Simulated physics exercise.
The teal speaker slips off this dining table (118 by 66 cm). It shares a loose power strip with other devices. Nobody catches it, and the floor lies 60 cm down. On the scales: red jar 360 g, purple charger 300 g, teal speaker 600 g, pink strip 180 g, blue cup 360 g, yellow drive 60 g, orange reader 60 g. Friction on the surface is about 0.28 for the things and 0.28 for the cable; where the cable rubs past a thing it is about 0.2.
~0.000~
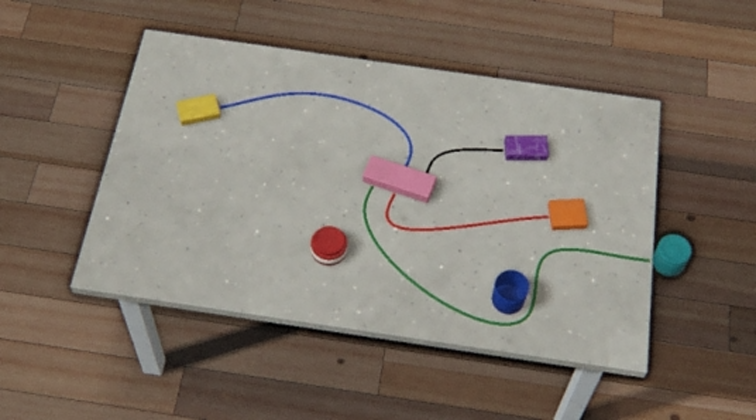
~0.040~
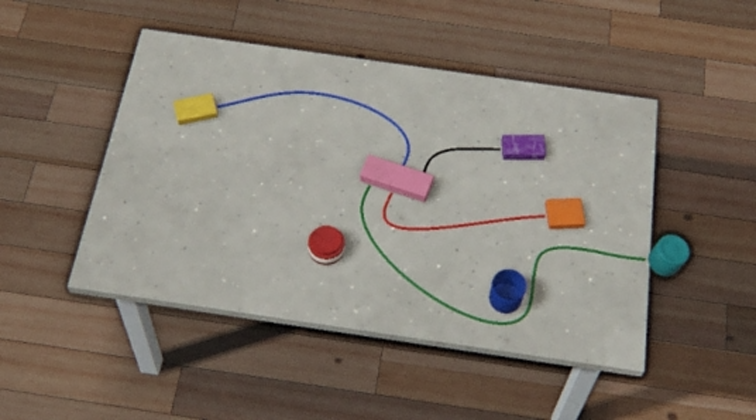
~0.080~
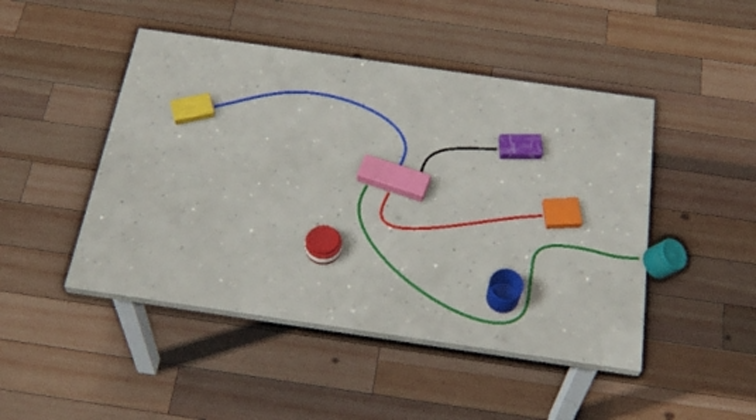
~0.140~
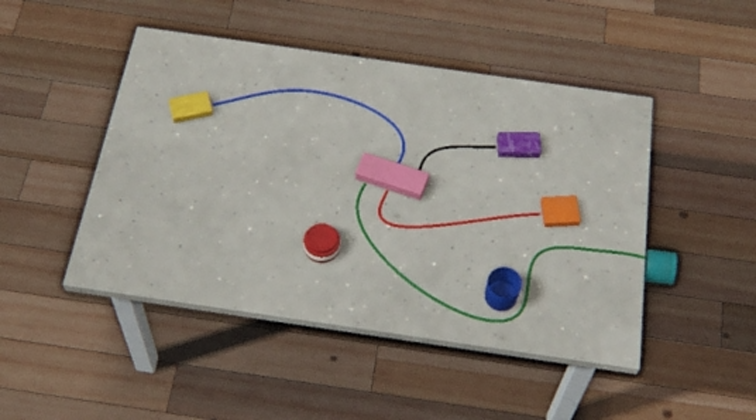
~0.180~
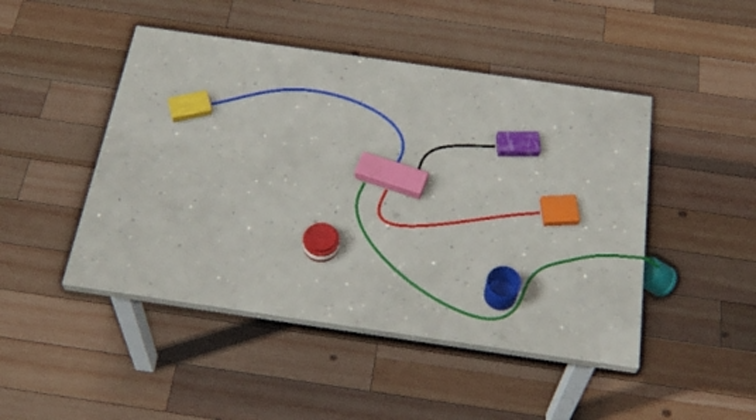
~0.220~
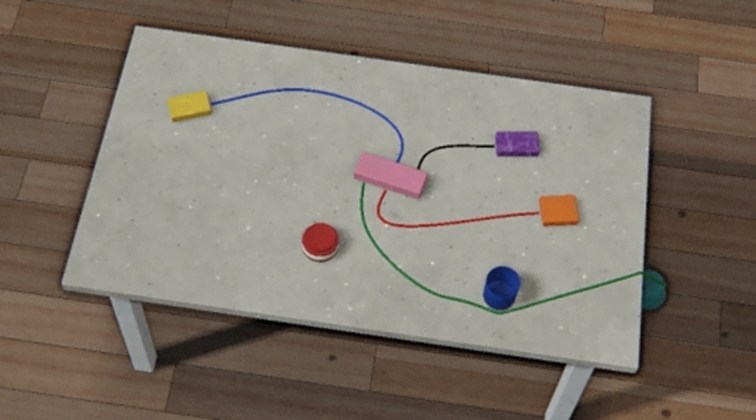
A teal cylinder hangs at the right edge of a pale speckled table on a wooden floor, seen from above at an angle. A pink block near the centre links by coloured cables to a yellow block left, purple and orange blocks right, and the teal piece, with a red jar and blue cup nearby. The teal piece turns and sinks beside the edge, its green cable straightening past the cup, as the view drifts slightly.
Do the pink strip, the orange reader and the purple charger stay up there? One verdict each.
In order: The pink strip keeps to the top; the orange reader remains up there; the purple charger stays on.
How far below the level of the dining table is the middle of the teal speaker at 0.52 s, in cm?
About 55 cm.
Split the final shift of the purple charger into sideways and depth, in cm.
About 2 cm left and 1 cm nearer.
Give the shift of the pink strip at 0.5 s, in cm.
About 24 cm.
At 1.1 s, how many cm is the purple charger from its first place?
About 2 cm.
By 0.5 s, the strip's end of the green cable at (502, 260); pink strip 24 cm off its start, purple charger 2 cm off its start, yellow drive 20 cm off its start.
By 0.8 s, the strip's end of the green cable at (523, 278); pink strip 30 cm off its start, purple charger 2 cm off its start, yellow drive 61 cm off its start.
By 1.1 s, the strip's end of the green cable at (525, 277); pink strip 30 cm off its start at (508, 251), purple charger 2 cm off its start at (510, 143), yellow drive 72 cm off its start at (473, 269).
By 1.4 s, the strip's end of the green cable at (525, 277); pink strip 30 cm off its start, purple charger 2 cm off its start, yellow drive 72 cm off its start.
By 2.6 s, the strip's end of the green cable at (525, 277); pink strip 30 cm off its start at (508, 251), purple charger 2 cm off its start at (510, 143), orange reader 0 cm off its start at (561, 208), yellow drive 72 cm off its start at (473, 269).
